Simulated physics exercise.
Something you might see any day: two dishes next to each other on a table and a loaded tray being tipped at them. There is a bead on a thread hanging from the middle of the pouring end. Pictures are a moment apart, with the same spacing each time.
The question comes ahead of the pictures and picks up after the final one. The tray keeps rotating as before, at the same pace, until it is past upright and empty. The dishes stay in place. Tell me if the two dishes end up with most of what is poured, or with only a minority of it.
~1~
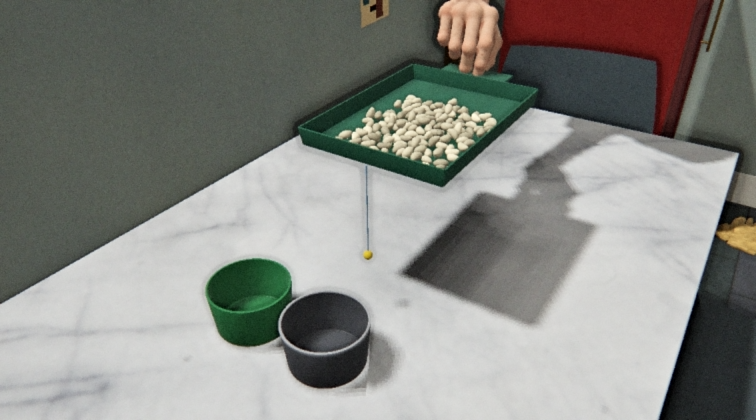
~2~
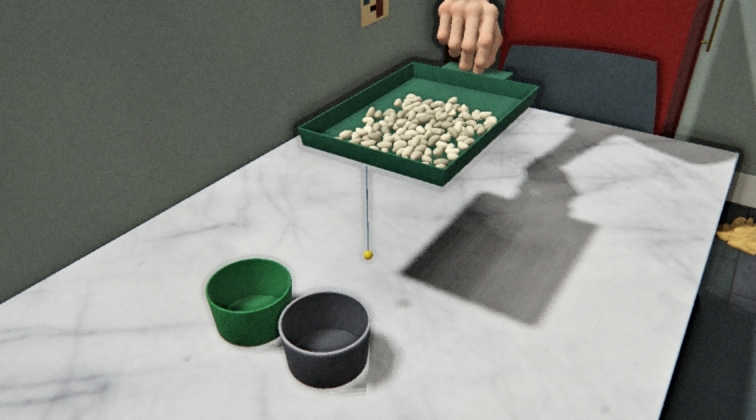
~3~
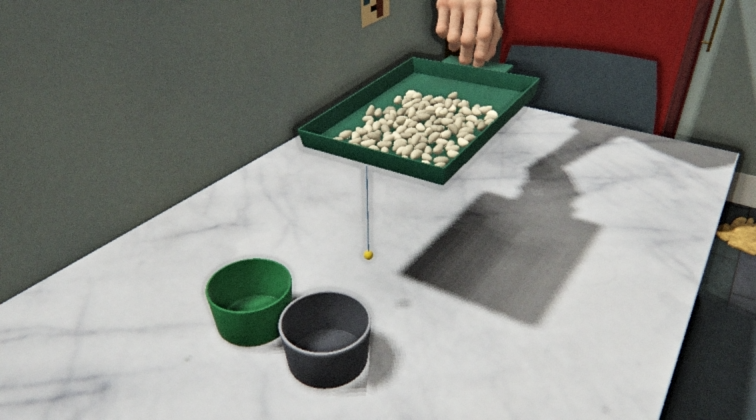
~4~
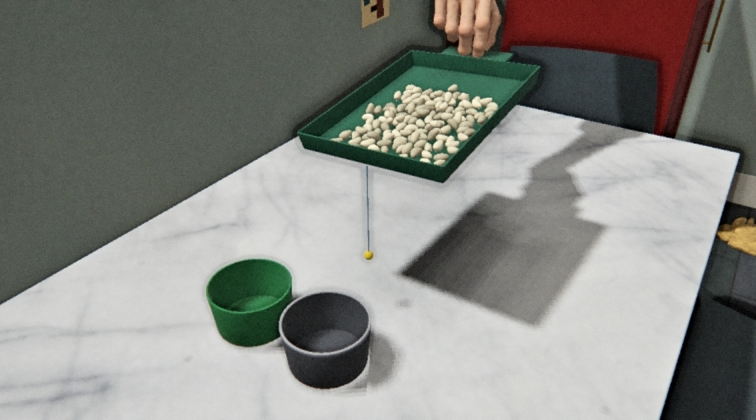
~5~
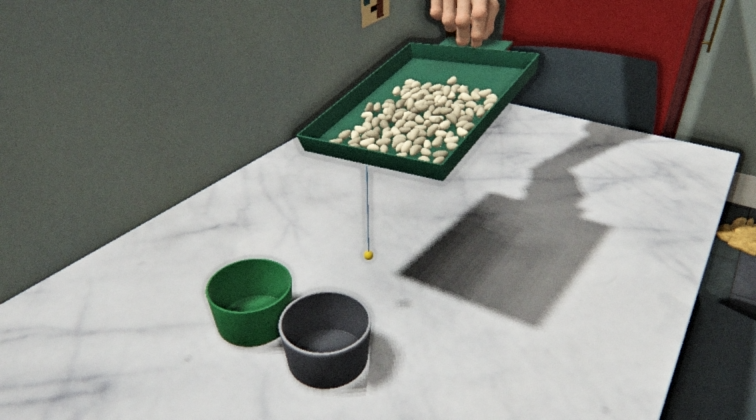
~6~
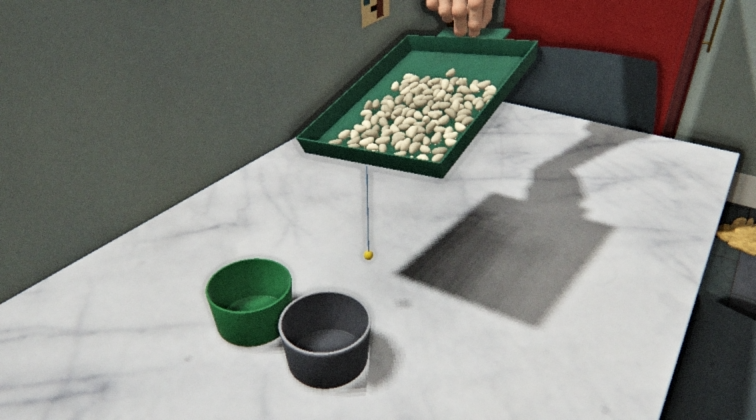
Only a minority.
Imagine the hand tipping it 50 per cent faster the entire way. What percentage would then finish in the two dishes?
Share: Roughly 10%.
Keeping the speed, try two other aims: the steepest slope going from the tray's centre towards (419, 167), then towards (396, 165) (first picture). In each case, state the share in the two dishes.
10 per cent, then 30 per cent.
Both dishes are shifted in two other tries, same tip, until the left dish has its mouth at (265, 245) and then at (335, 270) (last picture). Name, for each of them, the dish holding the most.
Trial one goes to the one to the right, trial two to the one to the left.
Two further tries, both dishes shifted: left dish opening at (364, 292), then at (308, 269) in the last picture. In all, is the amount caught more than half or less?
Taking the tries in order: A minor share, followed by a major share.
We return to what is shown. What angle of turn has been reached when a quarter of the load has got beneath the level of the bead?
Somewhere near 105 degrees, I'd say.
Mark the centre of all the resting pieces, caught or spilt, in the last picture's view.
Resting centre, last frame: Roughly (308, 297).
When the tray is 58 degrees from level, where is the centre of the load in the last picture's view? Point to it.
Near (367, 108).
Soon, tray tipped steeply; nearly all on the tray; a stray few in the air.
A while on, tray tipped right over; nearly all on the tray; a stray few in the left dish; a stray few outside both; a stray few in the air.
Towards the end, tray tipped past a quarter turn; a small part in the right dish; a small part in the left dish; most outside both.
Finally, tray tipped past a quarter turn; a small part in the right dish; a small part in the left dish; most outside both.
